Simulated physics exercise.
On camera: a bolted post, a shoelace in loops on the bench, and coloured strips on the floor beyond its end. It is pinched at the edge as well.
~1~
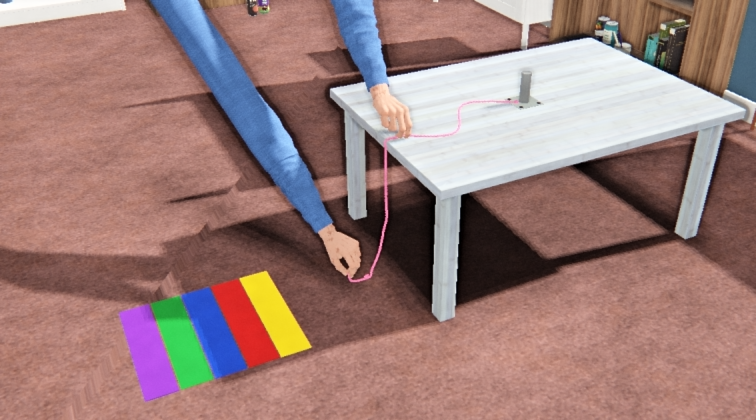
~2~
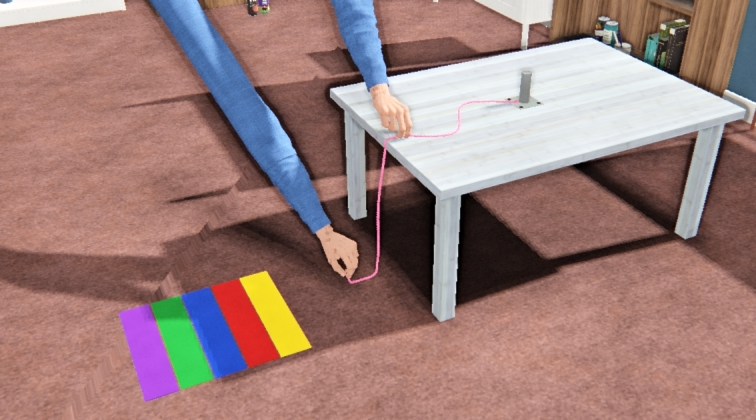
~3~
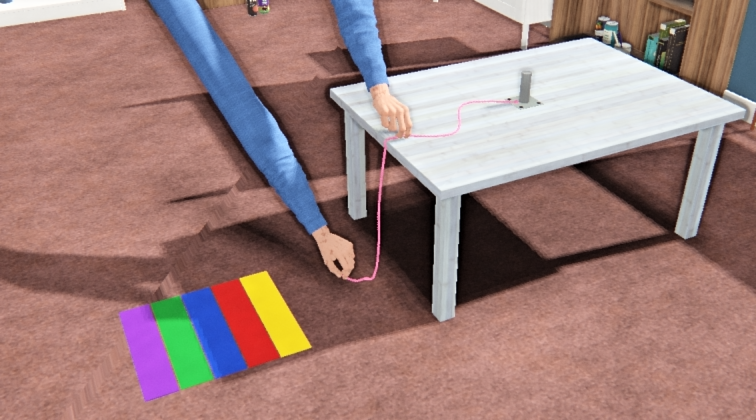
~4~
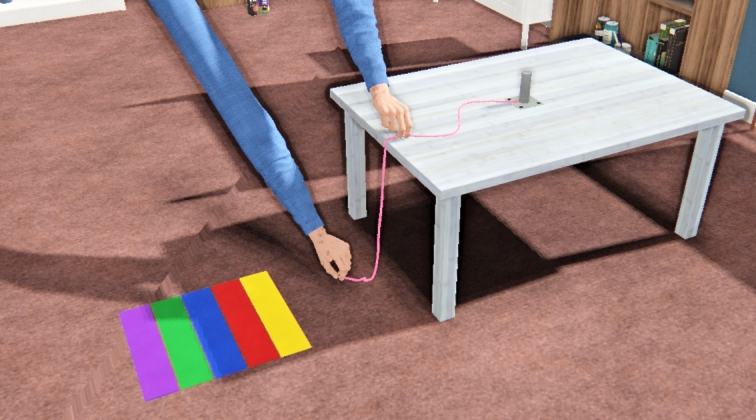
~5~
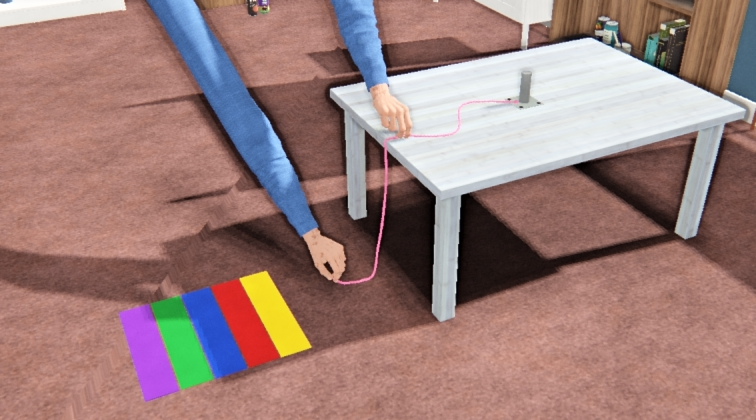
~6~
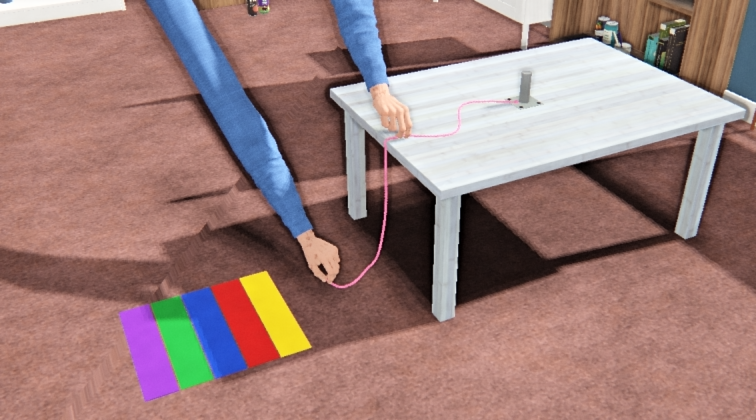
The clip opens on a pink shoelace lying in loose curves across a pale table, one hand pinching it at the edge while another holds its hanging end near the floor. The lower hand moves slightly left, drawing the end a little nearer the coloured strips, while the upper hand stays still.
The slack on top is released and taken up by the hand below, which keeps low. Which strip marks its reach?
Over blue.
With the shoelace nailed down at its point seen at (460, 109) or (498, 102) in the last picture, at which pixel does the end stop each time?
Try by try, around (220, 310) and (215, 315).
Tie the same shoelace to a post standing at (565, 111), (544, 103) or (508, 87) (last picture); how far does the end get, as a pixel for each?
Near (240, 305), (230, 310) and (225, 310).
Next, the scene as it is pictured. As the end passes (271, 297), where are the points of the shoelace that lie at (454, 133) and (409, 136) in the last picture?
Near (416, 132) and (383, 152).
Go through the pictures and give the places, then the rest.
End (349, 274); yellow (288, 337); red (257, 347); blue (225, 357); green (191, 367); purple (157, 378), in the first frame.
End (346, 275); shoelace through (490, 101) (459, 117) (427, 136) (384, 162) (378, 217) (377, 268), in the second frame.
End (342, 276), in the third frame.
End (339, 277); shoelace through (490, 101) (459, 117) (427, 136) (384, 162) (380, 217) (376, 269), in the fourth frame.
End (333, 278), in the fifth frame.
End (327, 280); shoelace through (490, 101) (459, 117) (427, 136) (386, 162) (385, 216) (370, 267), in the sixth frame.
A little later, end near (271, 297); over yellow.
Next, end near (233, 308); over red.
When it is tight, end near (208, 315); over blue. The end stops over the blue strip.
